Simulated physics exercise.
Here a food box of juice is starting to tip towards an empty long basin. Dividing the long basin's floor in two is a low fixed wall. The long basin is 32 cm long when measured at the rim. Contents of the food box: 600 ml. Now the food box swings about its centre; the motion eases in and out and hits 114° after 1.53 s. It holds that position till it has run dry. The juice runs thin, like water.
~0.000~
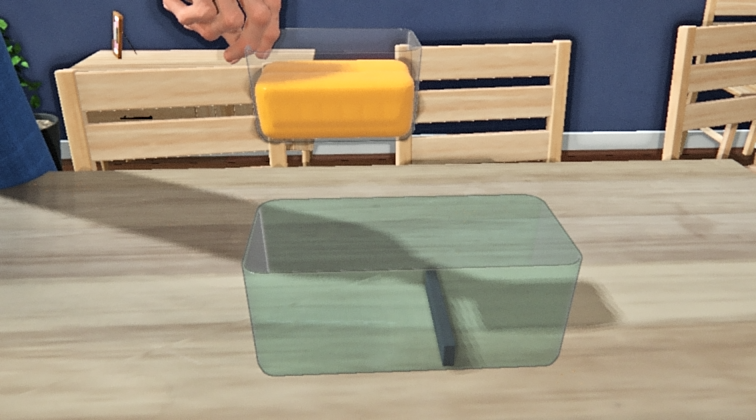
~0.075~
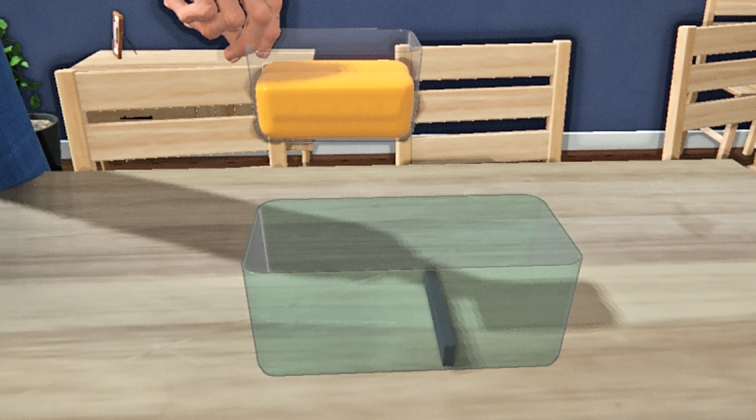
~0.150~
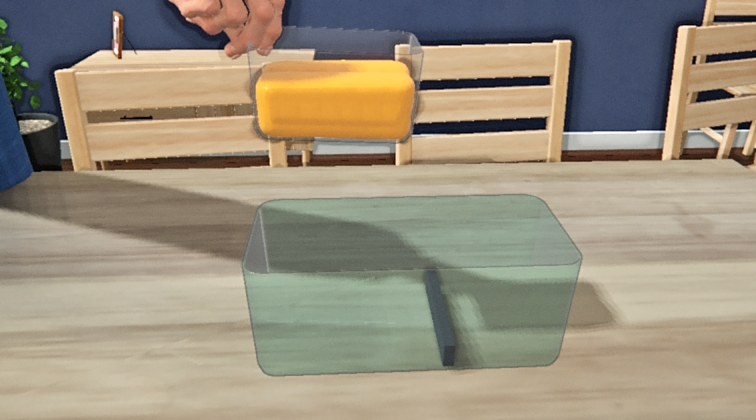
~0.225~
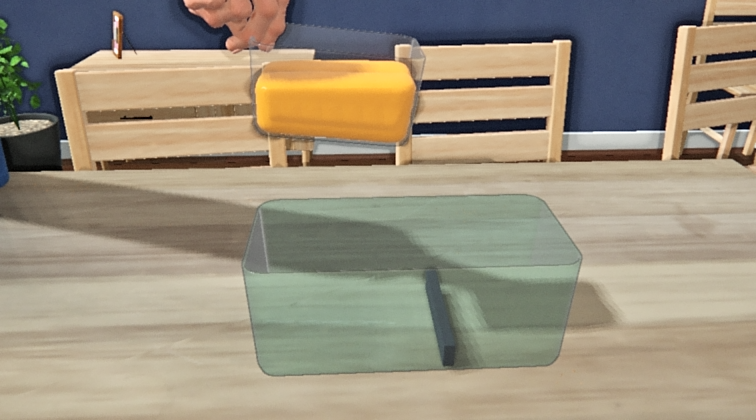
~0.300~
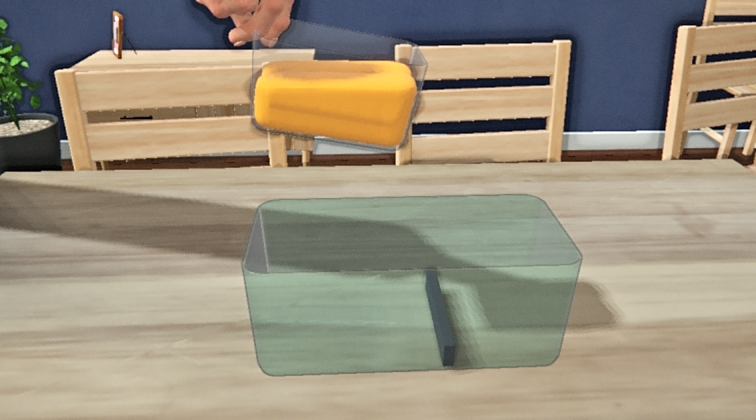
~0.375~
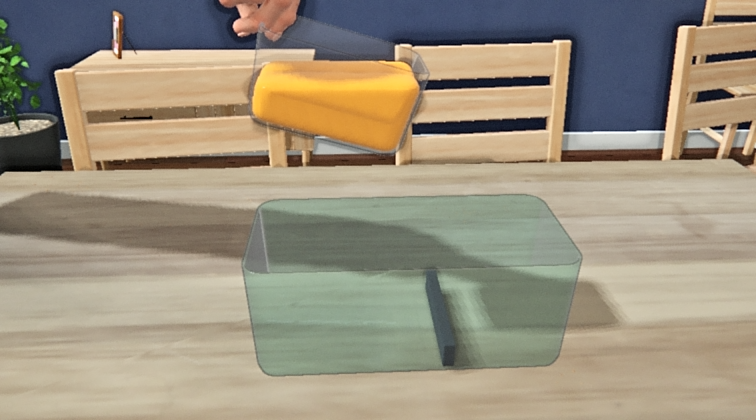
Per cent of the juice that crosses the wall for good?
65 per cent.
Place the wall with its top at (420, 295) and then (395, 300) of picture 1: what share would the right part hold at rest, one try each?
Roughly 85 per cent, then 95 per cent.
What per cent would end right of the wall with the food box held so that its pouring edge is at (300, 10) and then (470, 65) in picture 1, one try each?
Around 15 per cent first, around 75 per cent next.
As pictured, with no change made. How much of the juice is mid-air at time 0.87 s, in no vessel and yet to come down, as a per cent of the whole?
About 34 per cent.
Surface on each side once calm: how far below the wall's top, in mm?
About 22 mm left, about 4 mm right.
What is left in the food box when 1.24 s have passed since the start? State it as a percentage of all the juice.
7 per cent or so.
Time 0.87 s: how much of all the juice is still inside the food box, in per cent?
Remaining: Near 48 % of the total.
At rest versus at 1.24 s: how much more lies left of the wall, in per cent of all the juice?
Around 16 in a hundred.
By 0.87 s the tilt is 69° and 49 per cent is still to pour, 1 is left of the wall and 17 right of it.
By 1.24 s the tilt is 104° and 7 per cent is still to pour, 17 is left of the wall and 66 right of it.
By 1.62 s the tilt is 114° and 0 per cent is still to pour, 34 is left of the wall and 65 right of it.
By 2.03 s the tilt is 114° and 0 per cent is still to pour, 34 is left of the wall and 65 right of it.
At rest 34 per cent lies left of the wall, 65 right of it and 1 outside.
